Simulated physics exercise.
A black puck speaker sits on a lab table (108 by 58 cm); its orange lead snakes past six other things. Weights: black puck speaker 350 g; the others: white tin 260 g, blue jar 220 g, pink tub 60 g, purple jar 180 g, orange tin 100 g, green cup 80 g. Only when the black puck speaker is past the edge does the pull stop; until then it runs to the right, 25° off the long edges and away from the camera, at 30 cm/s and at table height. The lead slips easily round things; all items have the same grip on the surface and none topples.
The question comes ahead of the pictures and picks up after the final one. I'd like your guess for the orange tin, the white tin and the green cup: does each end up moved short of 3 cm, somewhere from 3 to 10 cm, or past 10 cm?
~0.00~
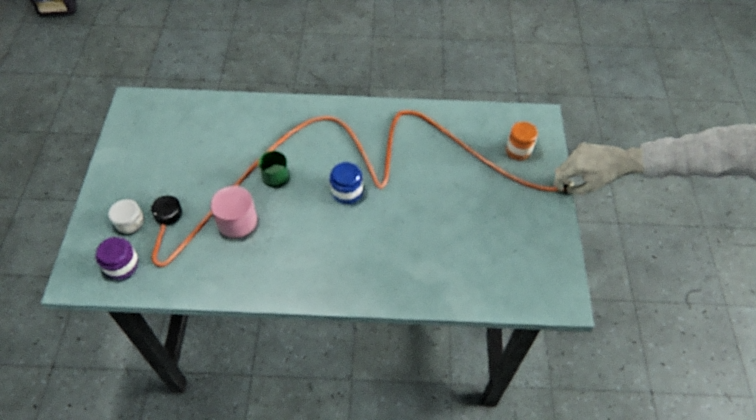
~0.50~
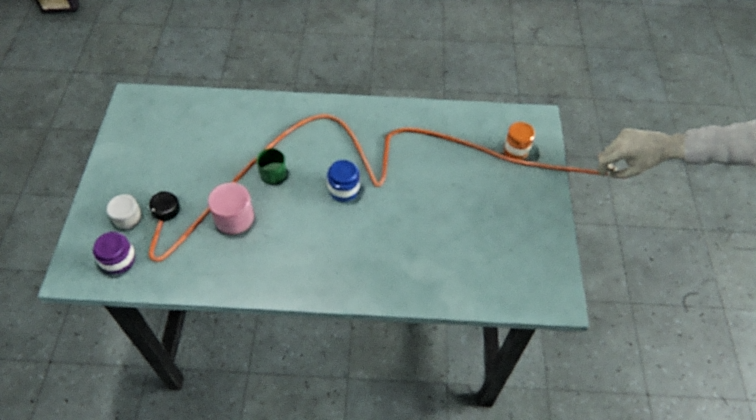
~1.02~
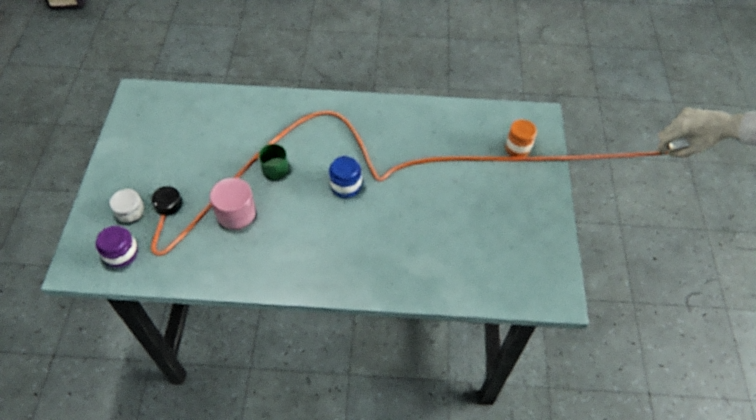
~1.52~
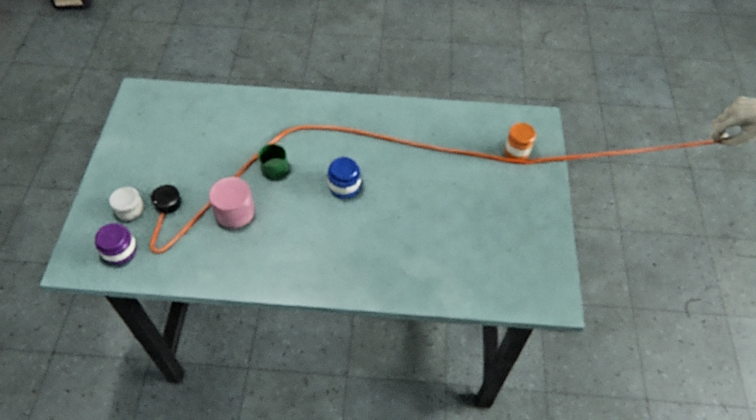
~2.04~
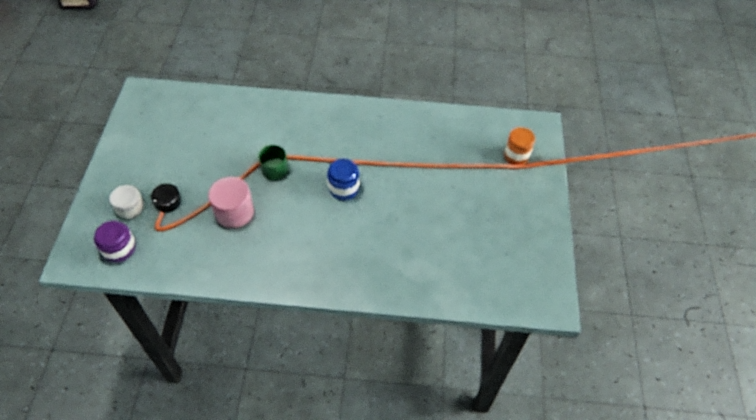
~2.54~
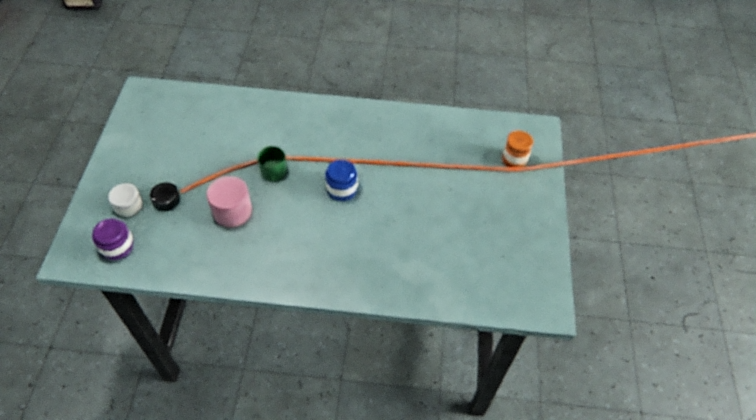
My guess: Orange tin between the marks, white tin short of the first mark, green cup past the second mark.
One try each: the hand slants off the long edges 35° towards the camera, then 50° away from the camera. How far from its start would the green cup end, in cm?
First try roughly 14 cm, second try roughly 7 cm.
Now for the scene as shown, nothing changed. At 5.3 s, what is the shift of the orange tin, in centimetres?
Roughly 5 cm.
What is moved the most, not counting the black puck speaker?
Answer: The green cup.
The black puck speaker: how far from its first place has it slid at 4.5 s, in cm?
I make it roughly 56 cm.
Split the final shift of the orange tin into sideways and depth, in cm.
It ends about 2 cm rightward and about 5 cm back from the camera.
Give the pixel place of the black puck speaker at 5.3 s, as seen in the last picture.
It should be close to (526, 157) in the last picture.
At 3.6 s, the black puck speaker has slid 29 cm. Moved, green cup 13 cm, orange tin 2 cm, pink tub 1 cm.
At 4.5 s, the black puck speaker has slid 55 cm. Moved, green cup 13 cm, blue jar 2 cm, orange tin 2 cm, pink tub 1 cm.
At 5.3 s, the black puck speaker has slid 81 cm. Moved, green cup 13 cm, orange tin 5 cm, blue jar 2 cm, pink tub 1 cm.
At 6.0 s, the black puck speaker is off the top. Moved, green cup 13 cm at (286, 200), orange tin 6 cm at (531, 124), blue jar 2 cm, pink tub 1 cm, white tin 0 cm at (123, 194).
